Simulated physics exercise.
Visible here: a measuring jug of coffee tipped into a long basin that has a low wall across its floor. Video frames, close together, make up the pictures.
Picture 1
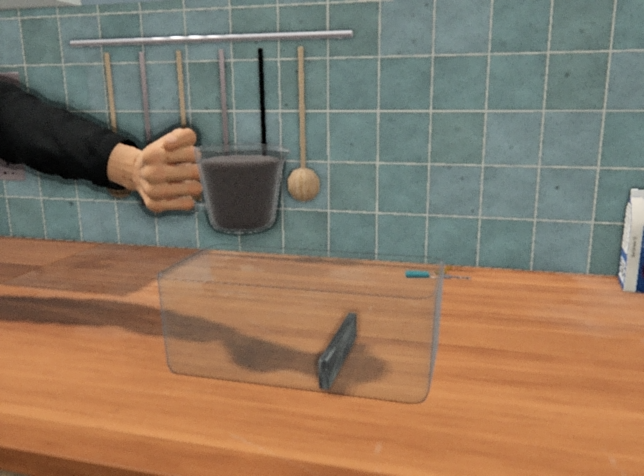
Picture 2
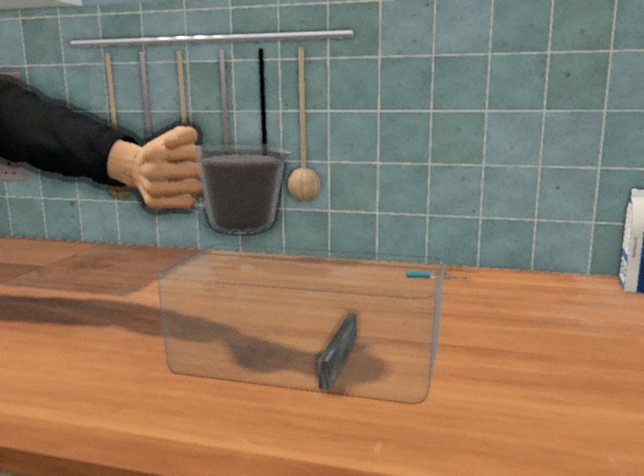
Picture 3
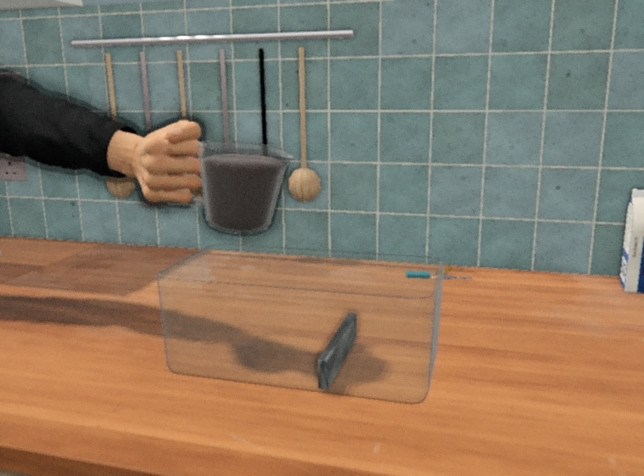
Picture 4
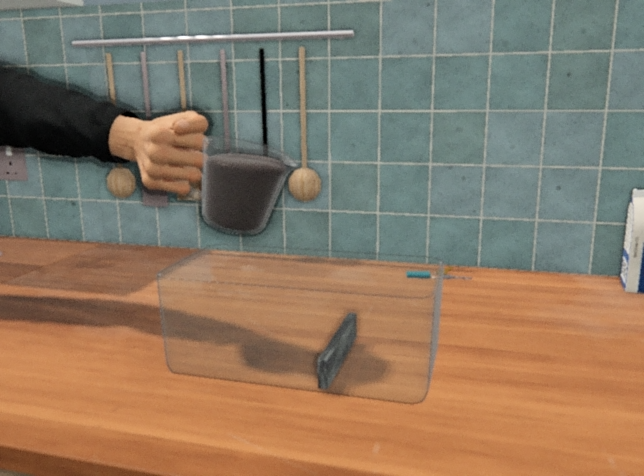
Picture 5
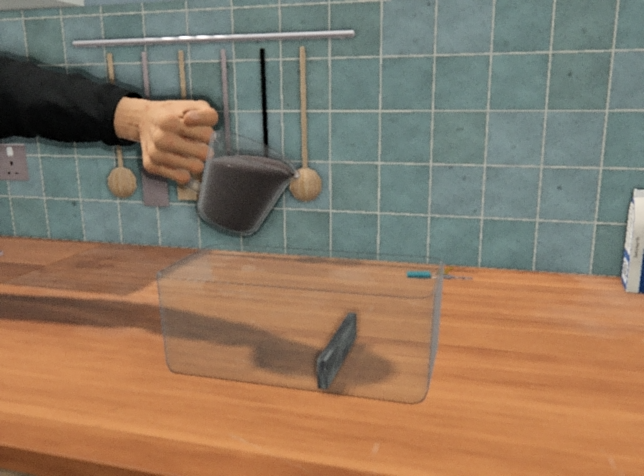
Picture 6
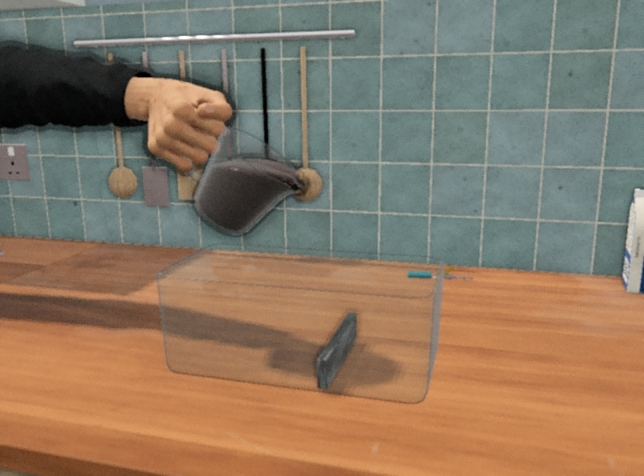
To begin with, a hand in a black sleeve holds a dark jug upright above a clear basin with a low wall inside, on a wooden counter. The hand then turns, slowly at first, tilting the jug to the right. By the end the jug leans steeply, its dark contents at the lip.
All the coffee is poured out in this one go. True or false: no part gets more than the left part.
True.
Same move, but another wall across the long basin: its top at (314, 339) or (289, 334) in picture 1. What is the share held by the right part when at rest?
Around 70 percent in try one and around 95 percent in try two.
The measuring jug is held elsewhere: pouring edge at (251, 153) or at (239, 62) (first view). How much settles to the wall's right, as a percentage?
The first gives 10 %, the second 10 %.
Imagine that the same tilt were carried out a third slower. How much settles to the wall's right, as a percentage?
It comes to near 35 per cent.
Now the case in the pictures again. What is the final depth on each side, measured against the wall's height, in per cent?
On the left it's around 30 per cent; on the right, 20 per cent.
A moment on, the tilt is 106° and 32 per cent is still to pour, 30 is left of the wall and 18 right of it.
Next, the tilt is 110° and 2 per cent is still to pour, 72 is left of the wall and 22 right of it.
Then the tilt is 110° and 0 per cent is still to pour, 74 is left of the wall and 25 right of it.
Later the tilt is 110° and 0 per cent is still to pour, 73 is left of the wall and 25 right of it.
At rest 73 per cent lies left of the wall, 25 right of it and 1 outside.
